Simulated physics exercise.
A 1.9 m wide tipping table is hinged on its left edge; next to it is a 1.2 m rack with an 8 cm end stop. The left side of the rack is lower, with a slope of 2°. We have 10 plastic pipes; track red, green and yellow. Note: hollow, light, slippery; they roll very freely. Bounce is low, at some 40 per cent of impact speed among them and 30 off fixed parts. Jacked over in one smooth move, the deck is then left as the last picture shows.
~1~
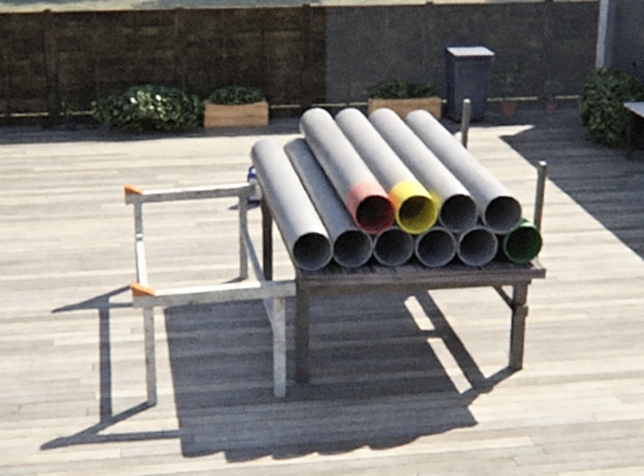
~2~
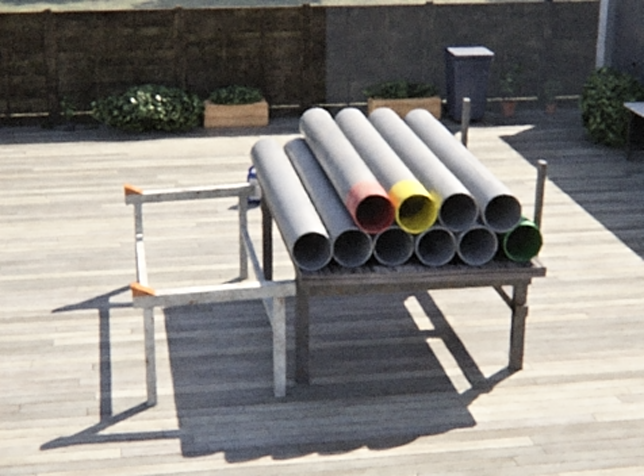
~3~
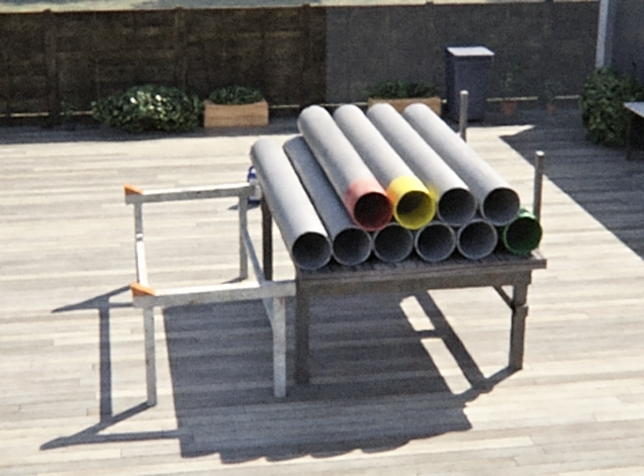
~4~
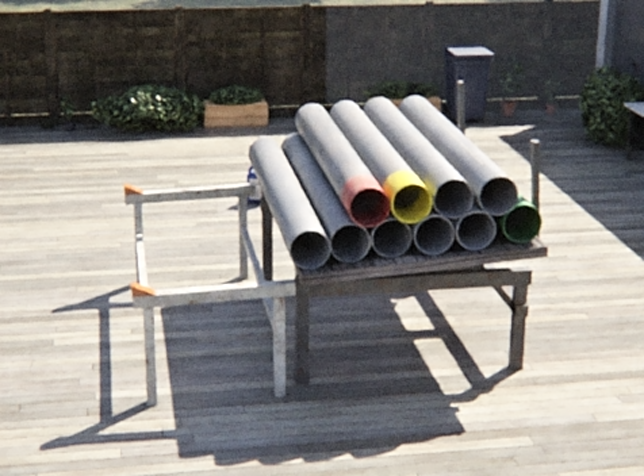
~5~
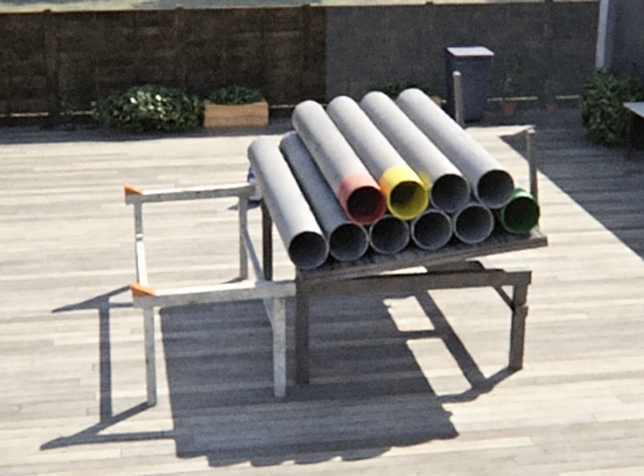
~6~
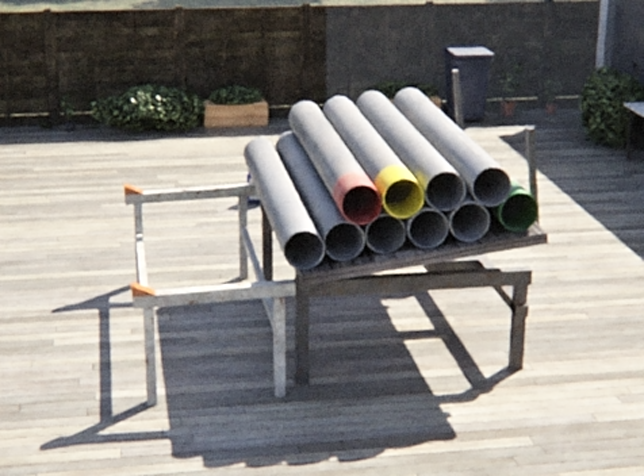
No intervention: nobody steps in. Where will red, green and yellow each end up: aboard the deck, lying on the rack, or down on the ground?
Red ends up down on the ground, green ends up aboard the deck, yellow ends up lying on the rack.
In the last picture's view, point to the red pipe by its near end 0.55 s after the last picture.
Its near end sits close to (334, 210).
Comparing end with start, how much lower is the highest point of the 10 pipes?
Roughly 10 cm.
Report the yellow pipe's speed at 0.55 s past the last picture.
0.6 m/s or so.
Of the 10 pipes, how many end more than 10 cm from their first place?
Count: 10.
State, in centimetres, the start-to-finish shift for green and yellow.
Net displacement for green is 140, for yellow it is 190.
Then, 0.5 s past the sixth picture, red is up on others, 30 cm from the hinge, rolling left; green is on the deck, 170 cm from the hinge, rolling left; yellow is up on others, 65 cm from the hinge, rolling left; 0 past the stop so far.
Then, 1.0 s past the sixth picture, red is up on others, 115 cm from the rack's far end, rolling left; green is on the deck, 165 cm from the hinge, rolling left; yellow is up on others, 30 cm from the hinge, rolling left; 0 past the stop so far.
Then, 1.6 s past the sixth picture, red is up on others, 35 cm from the rack's far end, rolling left; green is on the deck, 145 cm from the hinge, rolling left; yellow is up on others, 80 cm from the rack's far end, rolling left; 0 past the stop so far.
Then, 2.4 s past the sixth picture, red is over the stop and falling; green is on the deck, 95 cm from the hinge, rolling left; yellow is up on others, 25 cm from the rack's far end, rolling left; 2 past the stop so far.
Finally (5.1 s after the last picture), red is over the stop, on the ground; green is on the deck, 45 cm from the hinge; yellow is up on others, 35 cm from the rack's far end; 2 past the stop so far.
